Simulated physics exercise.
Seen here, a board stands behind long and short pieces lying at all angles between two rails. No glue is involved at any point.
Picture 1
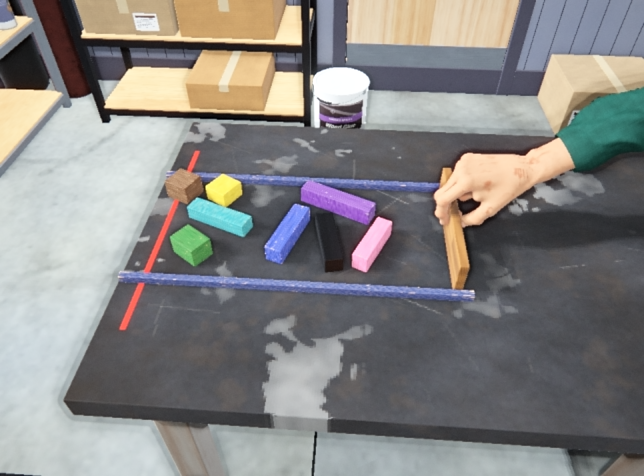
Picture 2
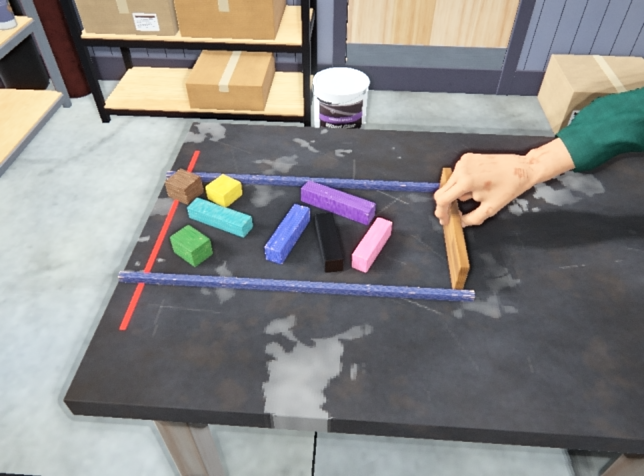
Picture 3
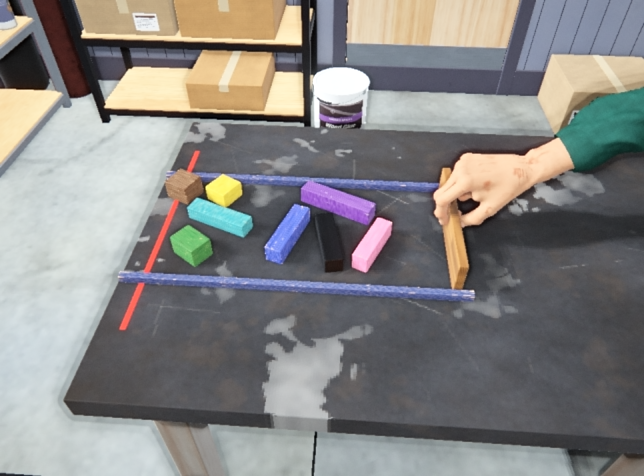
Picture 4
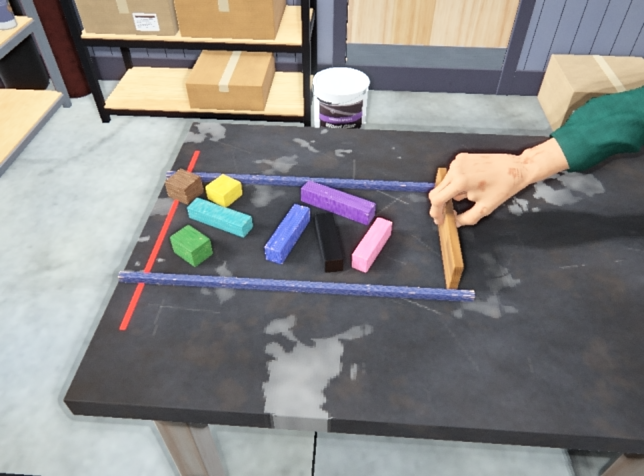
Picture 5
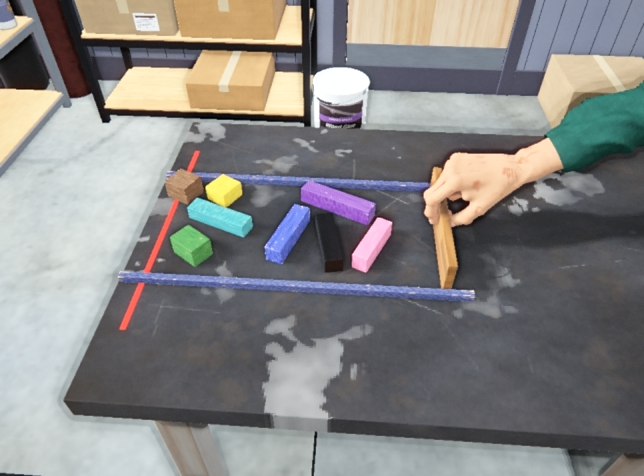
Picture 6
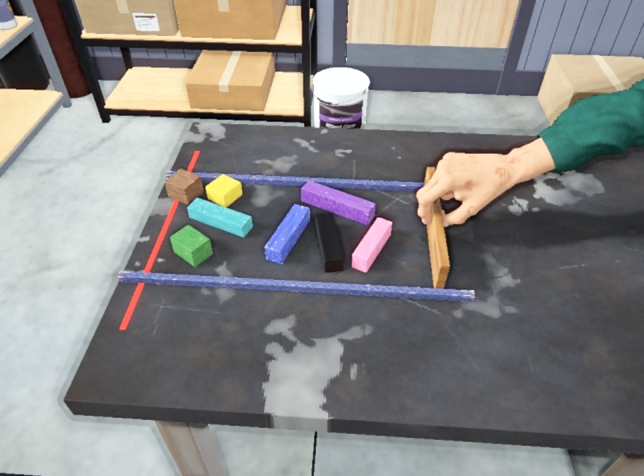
A hand sliding a wooden board slightly left between two blue rails, with colourful blocks lying still on a dark table.
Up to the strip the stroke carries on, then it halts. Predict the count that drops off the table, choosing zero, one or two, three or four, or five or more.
I predict the tally of drops will be no fewer than five.
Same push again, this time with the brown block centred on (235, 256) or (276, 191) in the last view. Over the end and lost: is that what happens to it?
It ends up down from the first place and ends up down from the second.
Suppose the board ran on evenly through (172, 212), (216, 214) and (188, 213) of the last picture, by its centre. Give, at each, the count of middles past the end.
5, 2 and 4.
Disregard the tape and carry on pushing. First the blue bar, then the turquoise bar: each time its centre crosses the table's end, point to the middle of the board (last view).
The middle is at (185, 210) when it's the blue bar, and at (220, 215) when it's the turquoise bar.
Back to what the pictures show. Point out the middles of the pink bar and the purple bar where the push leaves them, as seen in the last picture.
In order, first (151, 234), then (158, 188).
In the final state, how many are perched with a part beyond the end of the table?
1.
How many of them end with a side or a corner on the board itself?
Result: 2 in all.
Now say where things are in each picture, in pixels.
Brown block (184, 186); green block (192, 246); yellow block (224, 191); board (452, 225); tape (167, 224), in the first picture.
Green block (192, 246); turquoise bar (220, 217), in the second picture.
Yellow block (224, 191); board (451, 225), in the third picture.
Brown block (184, 187); blue bar (288, 233), in the fourth picture.
Green block (192, 246); pink bar (372, 244), in the fifth picture.
Brown block (184, 187); green block (192, 246); yellow block (224, 191); board (435, 225); tape (167, 224), in the sixth picture.
Early on, none off yet; brown block at rest near (184, 187); green block at rest near (192, 246); yellow block at rest near (224, 191).
Finally, the number that fall off is five or more; lost, black stick, blue bar, turquoise bar, yellow block, green block and brown block.
